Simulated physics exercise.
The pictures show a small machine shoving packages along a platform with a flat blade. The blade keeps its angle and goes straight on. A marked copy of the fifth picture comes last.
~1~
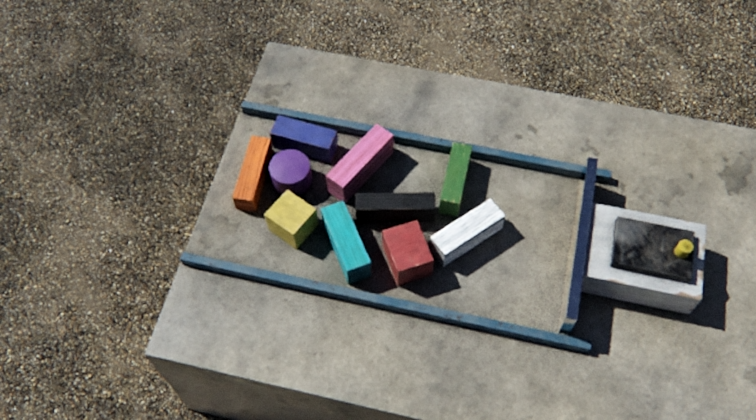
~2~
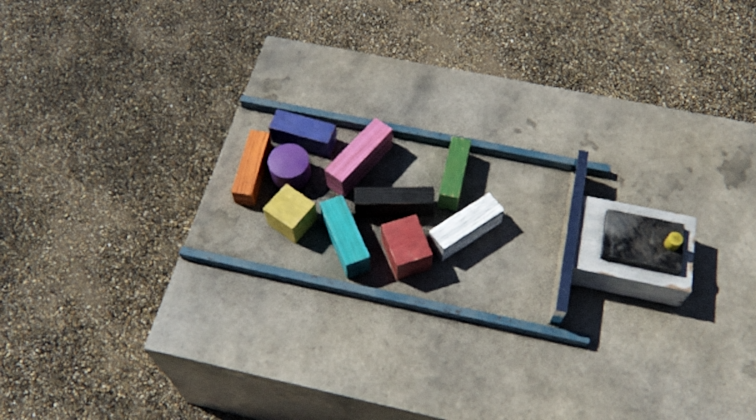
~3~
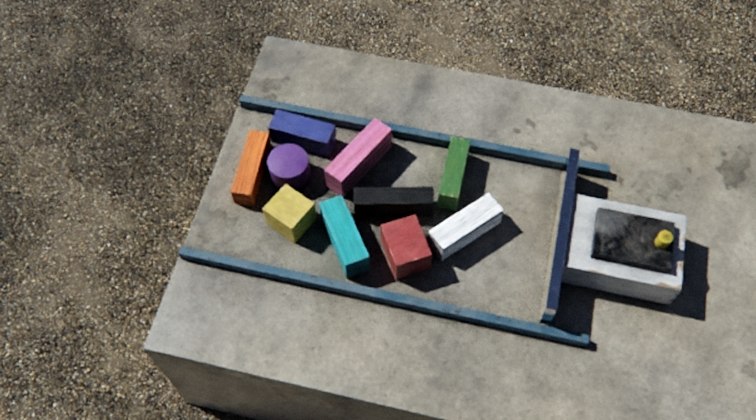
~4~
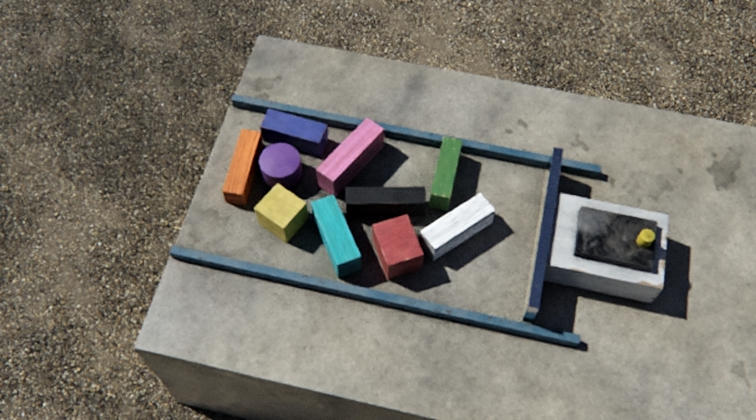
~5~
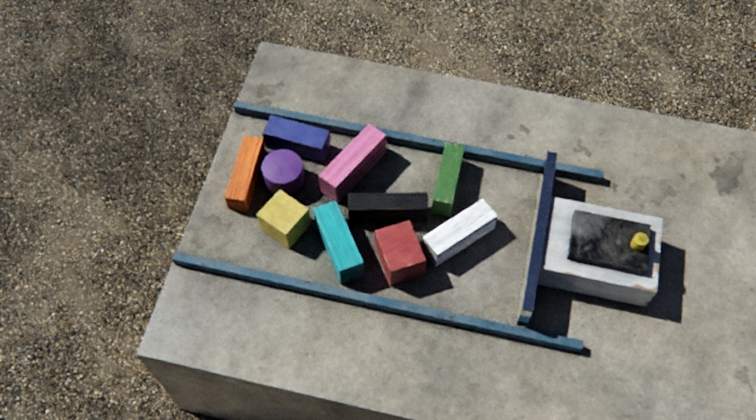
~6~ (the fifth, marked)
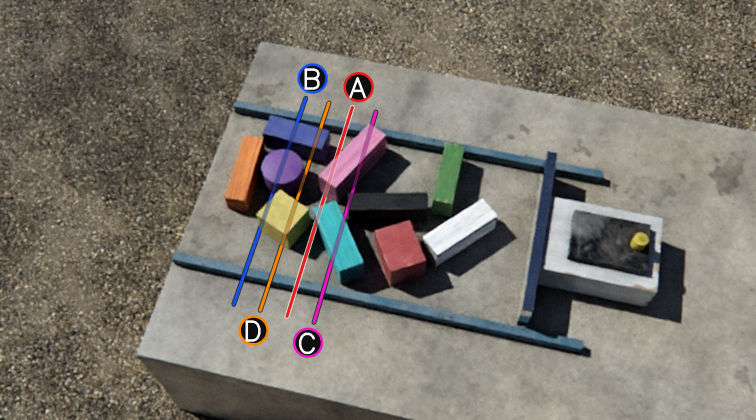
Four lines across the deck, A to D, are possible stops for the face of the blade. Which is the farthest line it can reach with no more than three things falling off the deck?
No farther than D.
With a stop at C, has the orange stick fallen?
By then, no.
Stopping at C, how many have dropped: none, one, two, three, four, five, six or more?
In all, none.
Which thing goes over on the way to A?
It is the orange stick.
On the marked copy, A at (322, 204); B at (272, 194); C at (347, 210); D at (297, 199).
With D. Early on, robot (512, 221); green bar (432, 174); turquoise stick (333, 245).
Further on, robot (422, 203); orange stick (242, 172); yellow crate (255, 218).
At the end, robot (356, 190); orange stick over the edge; blue bar over the edge; three fallen.
As for the rest, A is within the limit but short; B drops four; C is within the limit but short.
